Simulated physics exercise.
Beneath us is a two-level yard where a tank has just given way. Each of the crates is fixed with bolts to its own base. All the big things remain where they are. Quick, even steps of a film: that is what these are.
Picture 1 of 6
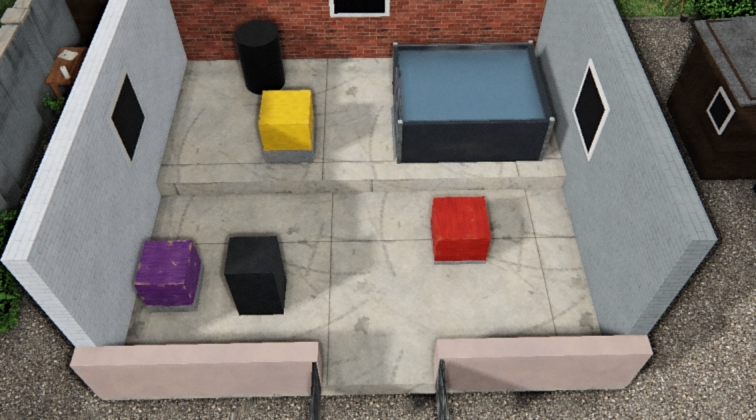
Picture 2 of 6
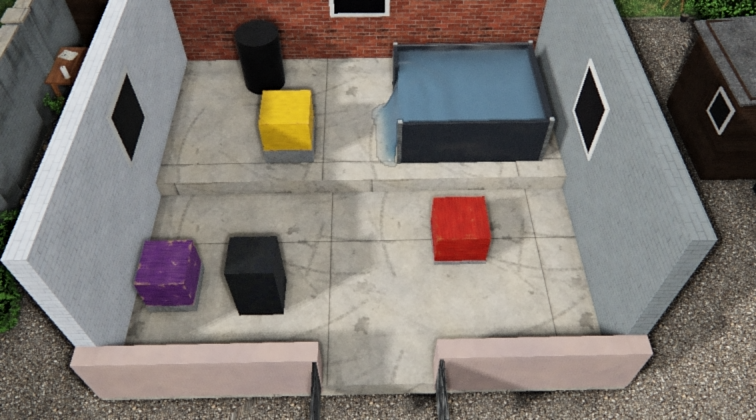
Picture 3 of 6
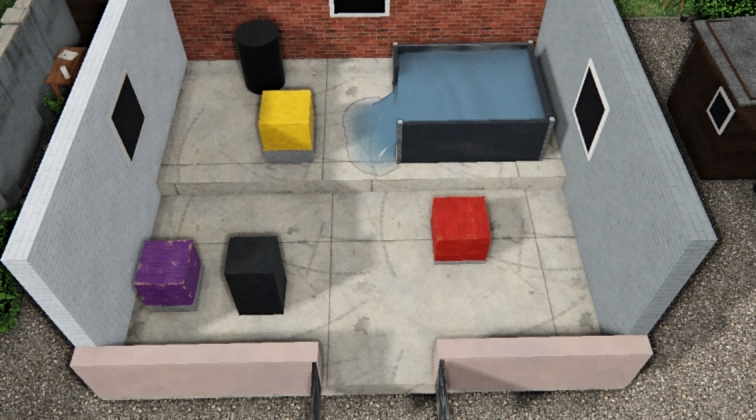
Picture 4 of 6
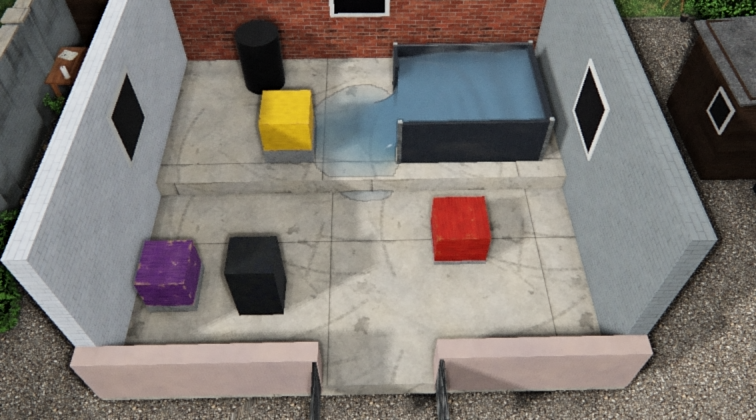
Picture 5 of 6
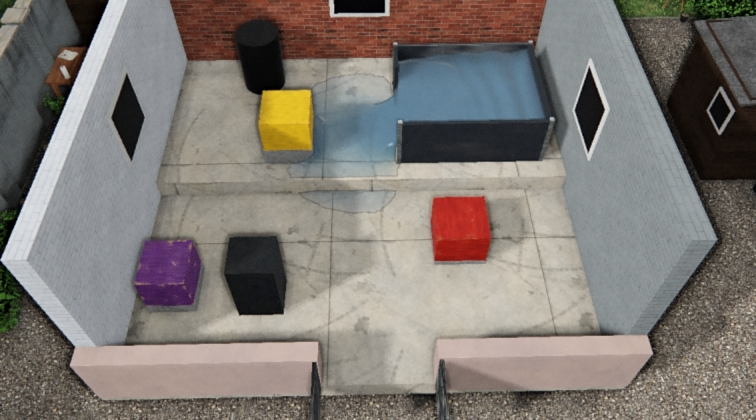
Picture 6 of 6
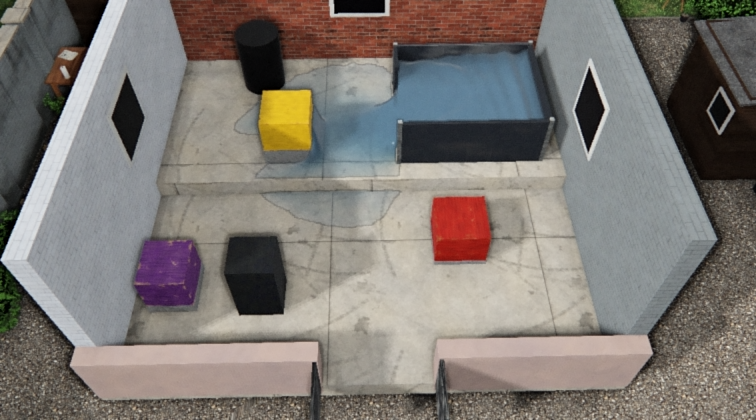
In a two-level concrete yard with yellow, red, purple and black blocks, water pours from the left side of a dark-walled tank, spreads left across the upper level around the yellow block, and spills over the step onto the lower level.
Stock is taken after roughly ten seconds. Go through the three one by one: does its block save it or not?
The yellow crate will be hit by the water; the red crate will be hit by the water; the purple crate will be hit by the water.
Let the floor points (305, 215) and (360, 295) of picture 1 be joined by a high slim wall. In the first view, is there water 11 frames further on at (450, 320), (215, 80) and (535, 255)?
First inundated, then inundated, then unwetted.
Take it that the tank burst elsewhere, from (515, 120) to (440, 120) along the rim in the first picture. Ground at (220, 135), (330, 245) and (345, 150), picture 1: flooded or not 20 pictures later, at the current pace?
The first point is unwetted, the second swamped, the third unwetted.
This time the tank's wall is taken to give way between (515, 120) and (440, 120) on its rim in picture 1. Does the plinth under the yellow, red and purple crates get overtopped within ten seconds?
Going through them, the yellow is never reached, the red gets reached and the purple gets reached.
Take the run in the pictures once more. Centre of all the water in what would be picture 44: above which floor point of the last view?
The spot I would choose is (325, 176).
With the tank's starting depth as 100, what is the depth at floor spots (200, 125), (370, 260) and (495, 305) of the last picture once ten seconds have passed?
The depths come to near 6, 8 and 12 per cent respectively.
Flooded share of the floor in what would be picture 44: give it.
It comes to 85 per cent.
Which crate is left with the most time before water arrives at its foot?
It is the red-painted one.
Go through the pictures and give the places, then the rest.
Still water in the water tank at (469, 85), in the first frame.
The front is at (394, 165), out from the gap at (399, 119), in the second frame.
Water pours out at (399, 121) and has run to (355, 107), in the third frame.
The front is at a hidden place, out from the gap at (399, 123), in the fourth frame.
The front is at a hidden place, out from the gap at (399, 123), in the fifth frame.
Water pours out at (399, 123) and has run to (242, 124), in the sixth frame.
A moment on, water covers 35 % of the floor; the yellow crate water round its plinth, the red crate not reached, the purple crate water round its plinth.
Next, water covers 50 % of the floor; the yellow crate water round its plinth, the red crate not reached, the purple crate water round its plinth.
Then, water covers 70 % of the floor; the yellow crate water round its plinth, the red crate not reached, the purple crate water round its plinth.
Later, water covers 85 % of the floor; the yellow crate water round its plinth, the red crate water round its plinth, the purple crate water round its plinth.
In the end, water covers 100 % of the floor; the yellow crate was topped, the red crate was topped, the purple crate was topped.
